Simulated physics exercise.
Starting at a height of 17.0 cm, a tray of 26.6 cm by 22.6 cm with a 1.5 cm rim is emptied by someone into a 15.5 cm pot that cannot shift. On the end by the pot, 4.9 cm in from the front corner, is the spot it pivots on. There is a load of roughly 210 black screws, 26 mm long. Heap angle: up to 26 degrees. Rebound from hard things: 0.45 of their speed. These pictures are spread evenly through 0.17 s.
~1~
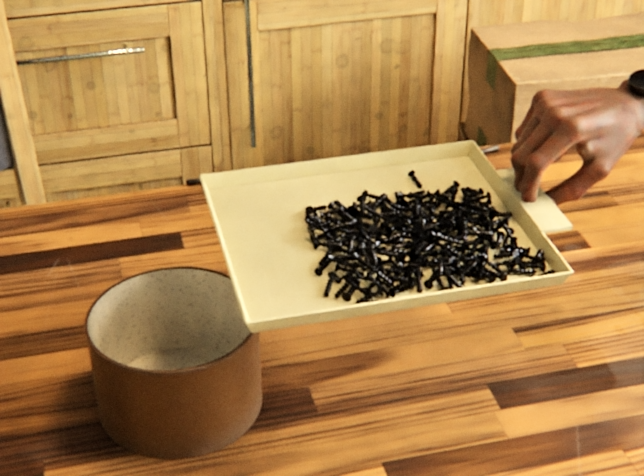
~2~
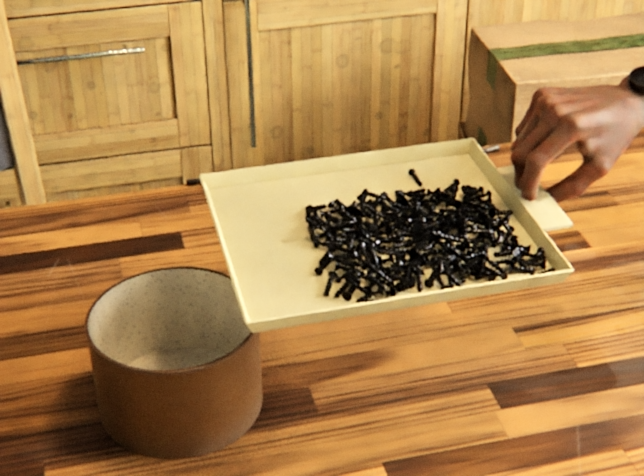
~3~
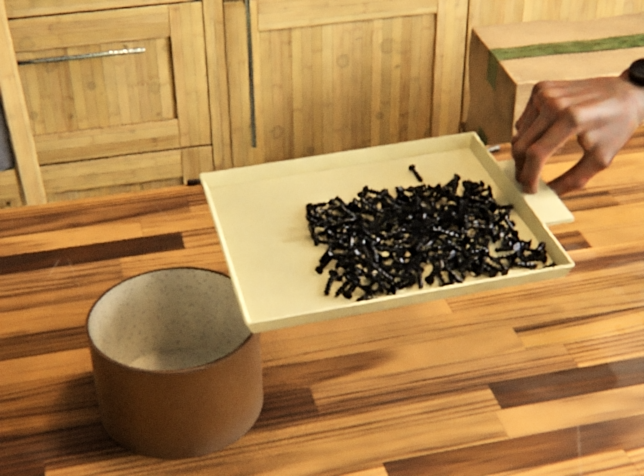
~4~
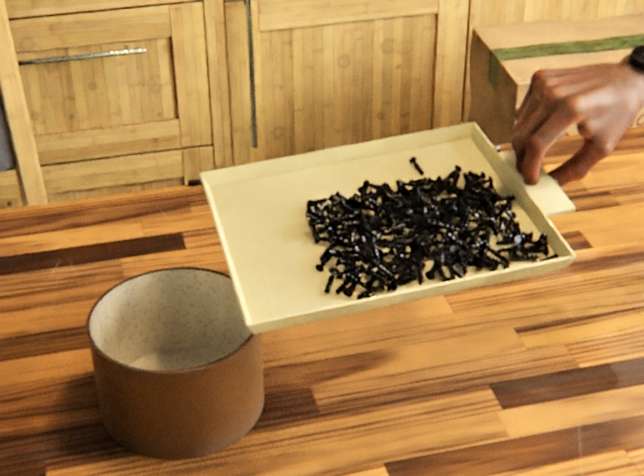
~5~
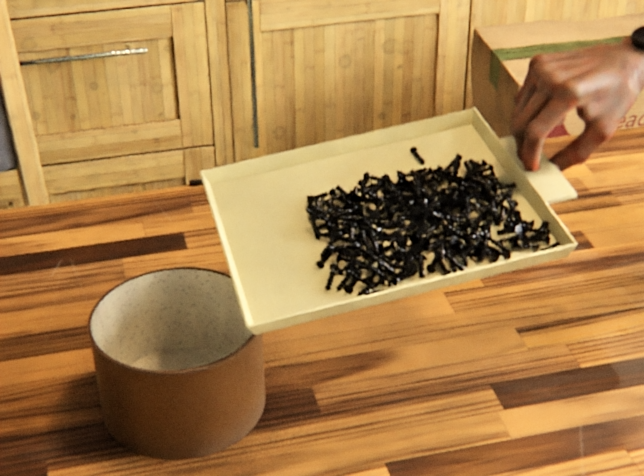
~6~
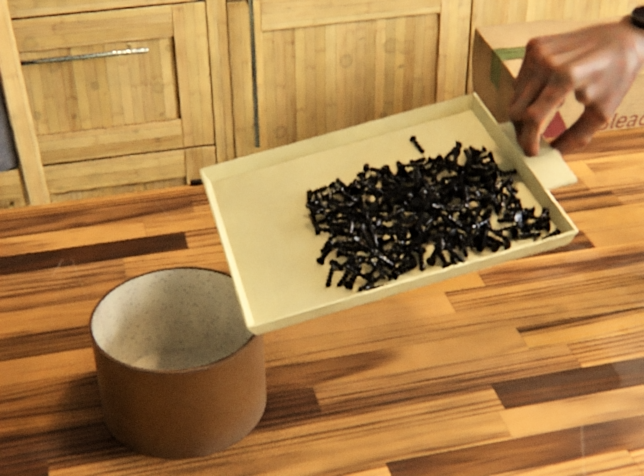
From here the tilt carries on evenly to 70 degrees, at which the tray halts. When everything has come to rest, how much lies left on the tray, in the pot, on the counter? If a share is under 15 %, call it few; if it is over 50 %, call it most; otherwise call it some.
I would say left on the tray: Few, pot: Some, counter: Most.
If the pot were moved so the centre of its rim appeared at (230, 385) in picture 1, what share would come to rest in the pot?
75 %.
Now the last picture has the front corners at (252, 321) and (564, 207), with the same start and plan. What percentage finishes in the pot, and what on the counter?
In the pot: 35 per cent; on the counter: 65 per cent.
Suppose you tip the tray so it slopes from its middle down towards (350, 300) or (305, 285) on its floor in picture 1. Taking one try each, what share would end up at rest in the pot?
Roughly 0 % for the first direction, roughly 0 % for the second.
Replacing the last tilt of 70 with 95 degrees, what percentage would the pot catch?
In that case some 25 per cent.
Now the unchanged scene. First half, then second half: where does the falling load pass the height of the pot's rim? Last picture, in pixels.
Around (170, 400), then around (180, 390).
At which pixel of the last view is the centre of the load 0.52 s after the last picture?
By then the middle of the load sits around (243, 276).
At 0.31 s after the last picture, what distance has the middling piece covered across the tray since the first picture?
It has moved some 3 cm from its start.
Then, 0.31 s after the last picture, tilt 40 degrees; the tray holds 100 %, the pot 0 %.
Then, 0.52 s after the last picture, tilt 59 degrees; the tray holds 85 %, the pot 0 %.
Then, 0.83 s after the last picture, tilt 70 degrees; the tray holds 5 %, the pot 25 %.
In the end, tray 5 %, pot 25 %, counter 70 %.
